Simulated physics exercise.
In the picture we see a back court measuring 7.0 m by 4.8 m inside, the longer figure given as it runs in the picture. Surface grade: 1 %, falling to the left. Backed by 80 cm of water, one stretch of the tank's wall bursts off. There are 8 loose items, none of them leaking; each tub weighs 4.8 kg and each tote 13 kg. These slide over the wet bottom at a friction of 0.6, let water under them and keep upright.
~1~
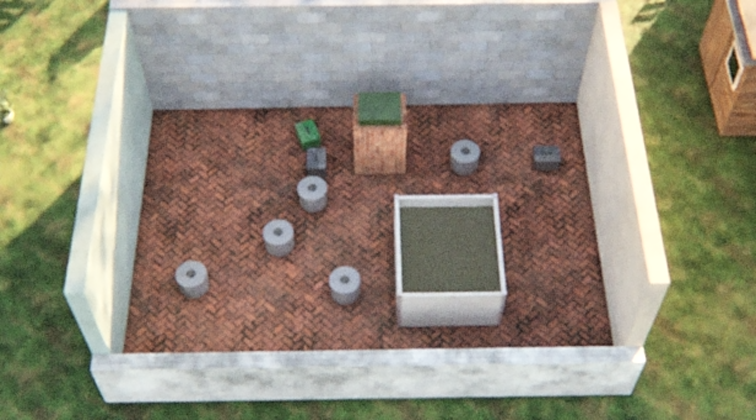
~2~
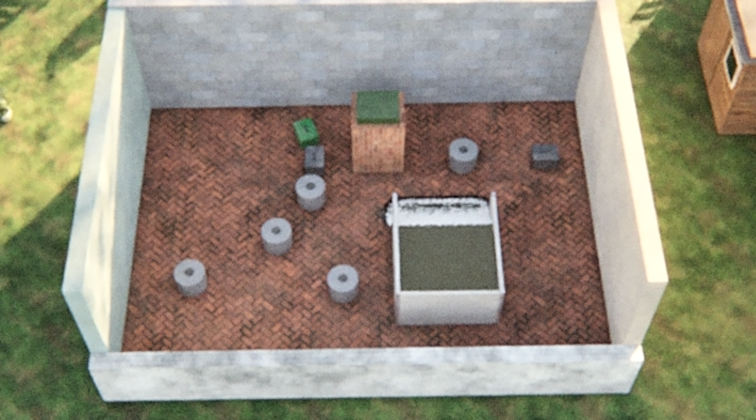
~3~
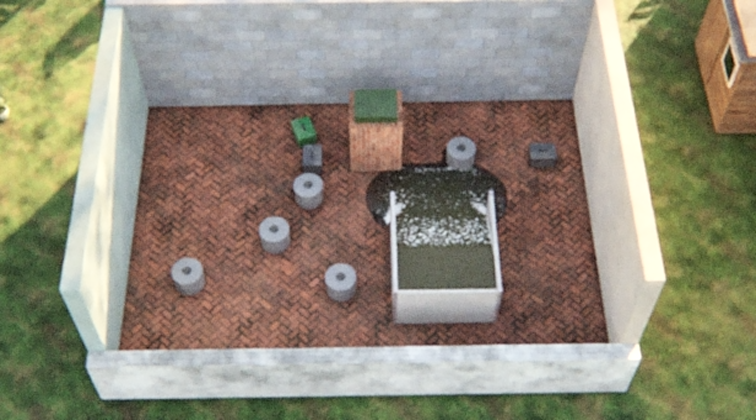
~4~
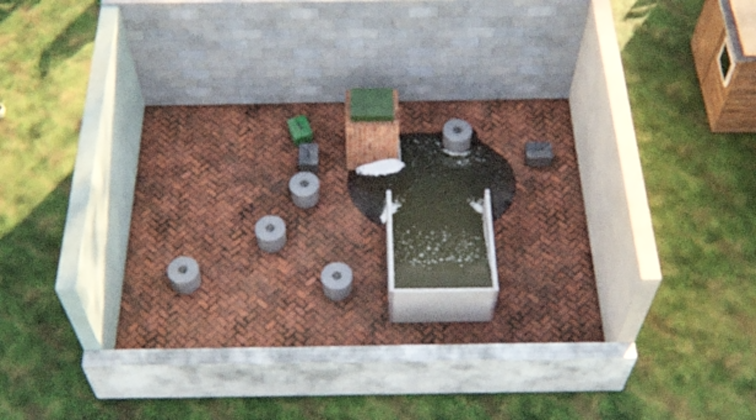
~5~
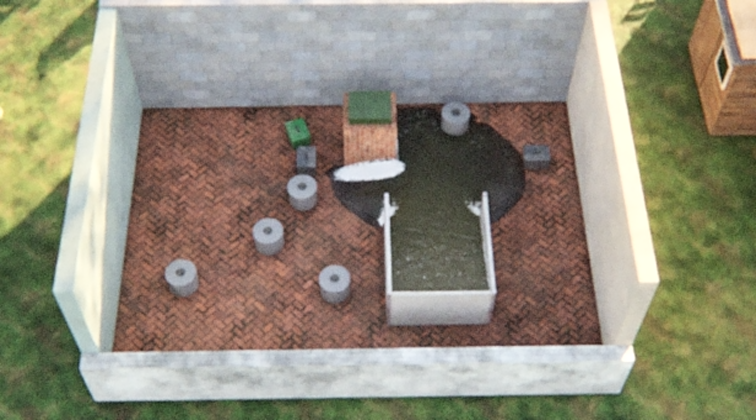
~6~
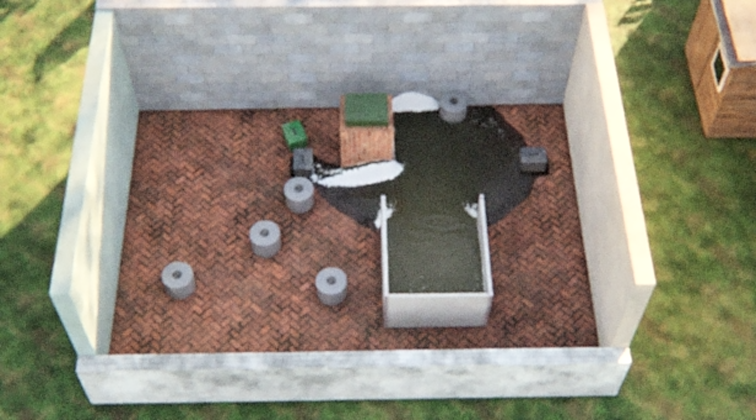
Dark water poured out of the back of a white-walled tank in a walled brick yard and spread across the paving, foaming around a wooden box with a green top and surrounding a gray cylinder.
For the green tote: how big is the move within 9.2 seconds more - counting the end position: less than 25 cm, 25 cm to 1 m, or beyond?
By the end, the green tote is taken a long way.
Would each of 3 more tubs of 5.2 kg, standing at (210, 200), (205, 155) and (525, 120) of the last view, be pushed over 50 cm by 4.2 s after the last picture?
Lab note - in order: Above threshold / above threshold / above threshold.
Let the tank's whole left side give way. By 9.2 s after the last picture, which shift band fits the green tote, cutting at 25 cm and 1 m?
If that happened, the green tote creeps a small distance.
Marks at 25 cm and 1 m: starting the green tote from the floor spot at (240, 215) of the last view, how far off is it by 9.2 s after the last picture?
Observed: Object shuffles over a little.
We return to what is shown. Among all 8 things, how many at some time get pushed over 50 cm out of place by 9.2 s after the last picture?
The total is 8.
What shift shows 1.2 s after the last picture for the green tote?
By then it has shifted roughly 30 cm.
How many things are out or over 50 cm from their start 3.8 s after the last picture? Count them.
Count then: 6.
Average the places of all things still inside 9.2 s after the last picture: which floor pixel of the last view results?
Mean floor pixel: About (284, 276).
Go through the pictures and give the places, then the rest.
The green tote at (308, 131) rests on the ground; 2.3 m2 under water; 0 of 8 have shifted, in the first picture.
The green tote at (306, 129) rests on the ground; water covers 3.3 m2; 0 of 8 have shifted, in the second picture.
The green tote at (304, 128) rests on the ground; 4.5 m2 under water; 0 of 8 have shifted, in the third picture.
The green tote at (300, 127), on the bottom; 5.7 m2 under water; 1 of 8 have shifted, in the fourth picture.
The green tote at (298, 129) rests on the ground; 7.1 m2 under water; 1 of 8 have shifted, in the fifth picture.
The green tote at (294, 132), on the bottom; water covers 8.2 m2; 1 of 8 have shifted, in the sixth picture.
Then, 1.2 s after the last picture the green tote is near (275, 131), 0.3 m from its start, aground; 2 afloat.
Then, 3.8 s after the last picture the green tote is near (147, 136), 2.4 m from its start, afloat; 4 afloat.
Then, 6.2 s after the last picture the green tote is near (141, 199), 2.7 m from its start, aground; 4 afloat.
Then, 9.2 s after the last picture the green tote is near (145, 191), 2.5 m from its start, afloat; 6 afloat.
